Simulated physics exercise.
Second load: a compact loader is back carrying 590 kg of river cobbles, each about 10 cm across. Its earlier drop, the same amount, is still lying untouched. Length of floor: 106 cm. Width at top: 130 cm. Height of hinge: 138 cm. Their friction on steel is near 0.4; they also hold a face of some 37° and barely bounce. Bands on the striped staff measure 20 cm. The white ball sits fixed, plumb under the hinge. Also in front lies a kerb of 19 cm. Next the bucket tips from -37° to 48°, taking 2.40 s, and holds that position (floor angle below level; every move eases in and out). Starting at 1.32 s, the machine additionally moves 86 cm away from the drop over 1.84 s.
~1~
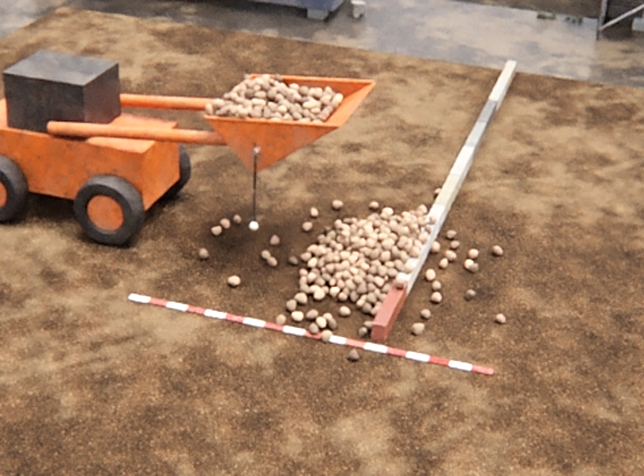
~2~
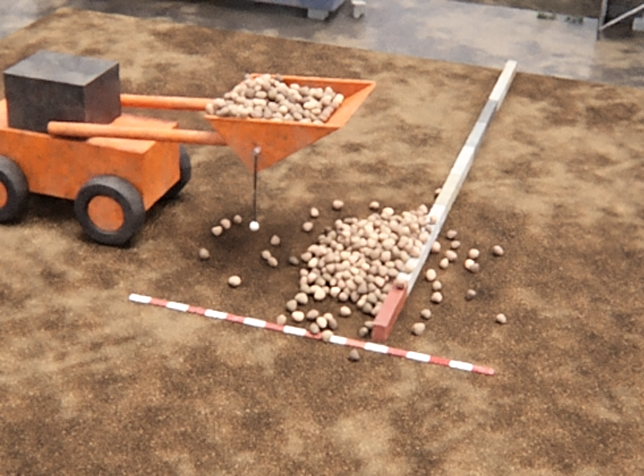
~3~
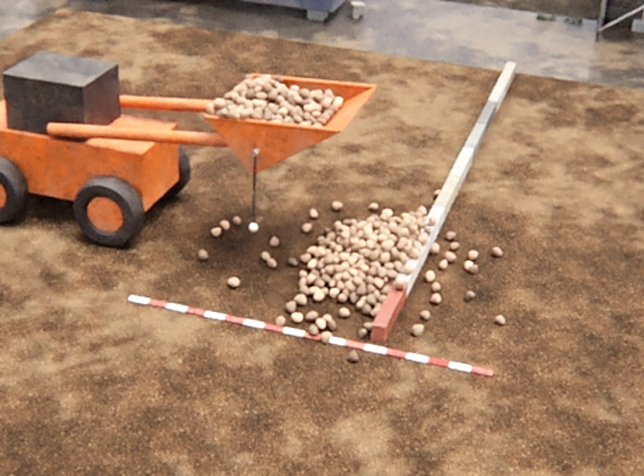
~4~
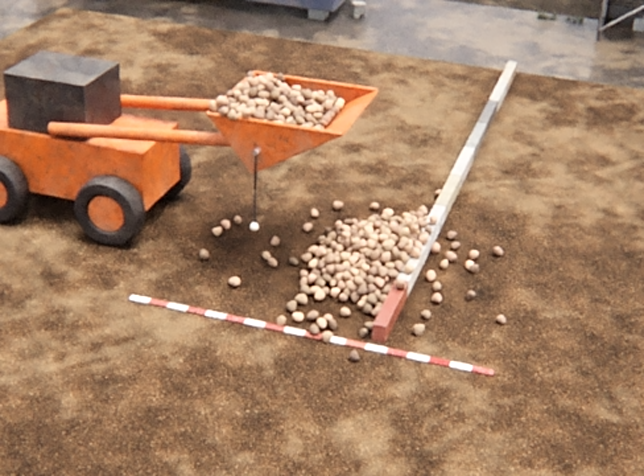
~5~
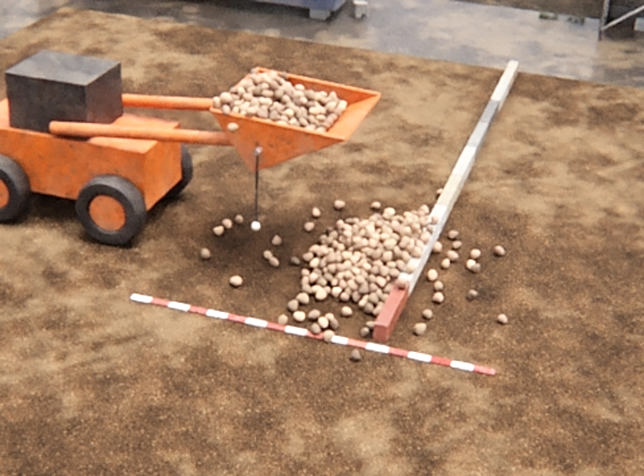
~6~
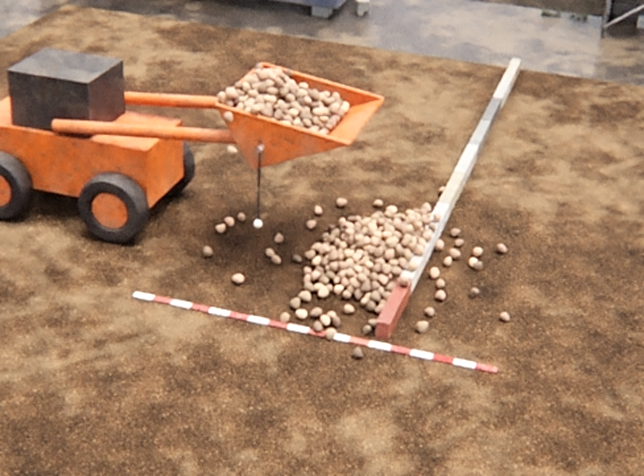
The clip opens on an orange loader at left, its bucket full of cobbles, beside an earlier heap lying against a long kerb. The bucket barely moves at first, then tips slightly forward, its right lip dipping as the back edge rises, while the heap and striped staff lie undisturbed.
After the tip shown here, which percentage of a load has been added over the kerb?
Roughly 0 out of 100.
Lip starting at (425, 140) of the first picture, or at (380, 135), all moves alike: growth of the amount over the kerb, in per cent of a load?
Some 45 percent first and 10 percent second.
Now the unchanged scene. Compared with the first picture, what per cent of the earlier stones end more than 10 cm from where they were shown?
Around 5 in a hundred.
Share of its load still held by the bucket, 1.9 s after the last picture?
About 0 percent is still in there.
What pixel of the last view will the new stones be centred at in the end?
I'd point to about (324, 240).
Then, 1.2 s after the last picture the floor is at 35°; in per cent of one load, 76 in the bucket, 121 on this side of the kerb, 4 over the kerb; the foremost stones are at (473, 279).
Then, 1.9 s after the last picture the floor is at 48°; in per cent of one load, 0 in the bucket, 197 on this side of the kerb, 4 over the kerb; the foremost stones are at (473, 279).
Then, 3.0 s after the last picture the floor is at 48°; in per cent of one load, 0 in the bucket, 197 on this side of the kerb, 4 over the kerb; the foremost stones are at (473, 279).
Then, 5.9 s after the last picture the floor is at 48°; in per cent of one load, 0 in the bucket, 197 on this side of the kerb, 4 over the kerb; the foremost stones are at (473, 279). Net gain over the kerb, 0.
